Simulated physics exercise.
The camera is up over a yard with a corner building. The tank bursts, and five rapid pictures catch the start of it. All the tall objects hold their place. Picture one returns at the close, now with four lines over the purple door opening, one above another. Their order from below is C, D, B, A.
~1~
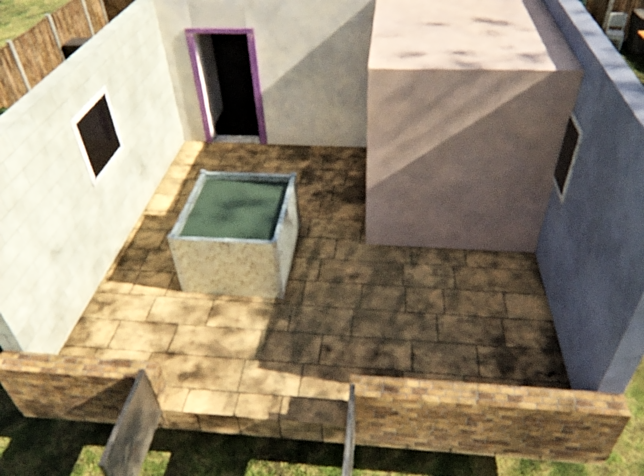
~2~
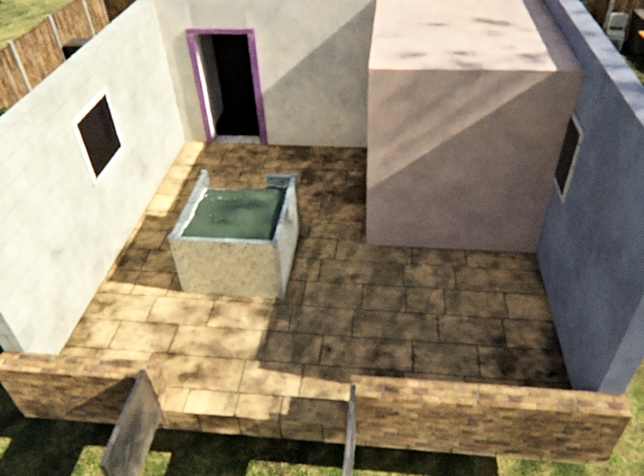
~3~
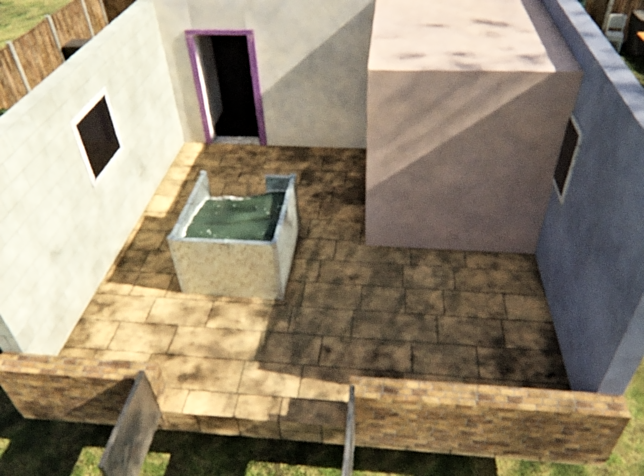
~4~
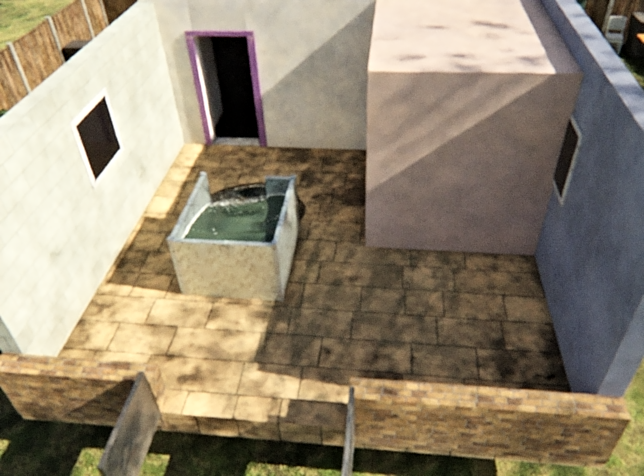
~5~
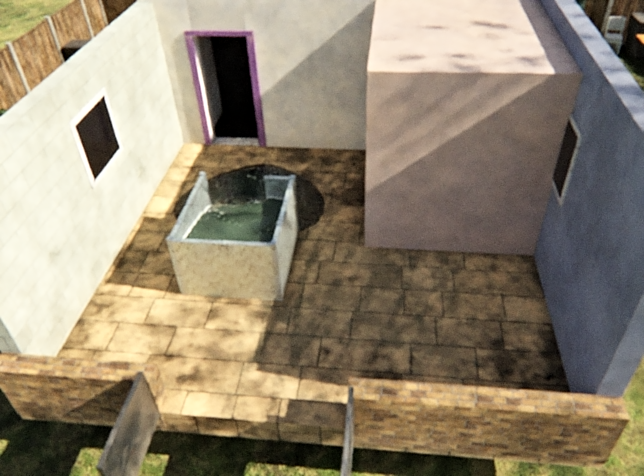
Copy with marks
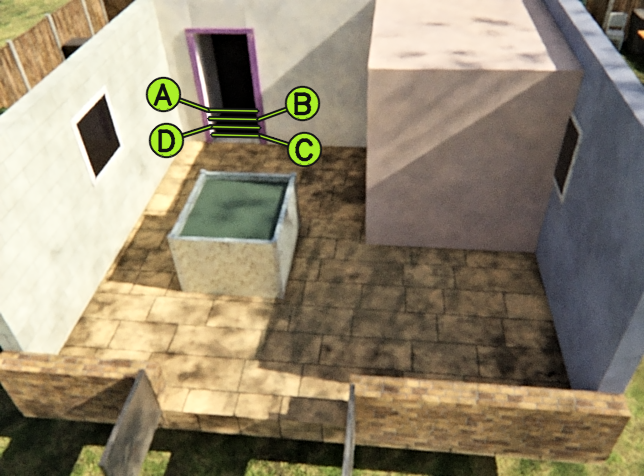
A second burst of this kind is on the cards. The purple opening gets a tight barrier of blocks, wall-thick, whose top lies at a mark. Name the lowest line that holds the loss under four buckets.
The answer is height D.
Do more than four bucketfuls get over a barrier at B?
No, that is safe.
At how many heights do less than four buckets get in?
Three.
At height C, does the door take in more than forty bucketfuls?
No.
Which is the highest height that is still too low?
C it is.
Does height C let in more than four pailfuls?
Yes, it does.
On the marked copy, A at (232, 110); B at (233, 119); C at (236, 135); D at (234, 127); from the bottom up C, D, B, A.
For height A, nothing gets over.
For height B, nothing gets over.
For height C, about 12 bucketfuls get in.
For height D, a splash gets over, under a bucket.
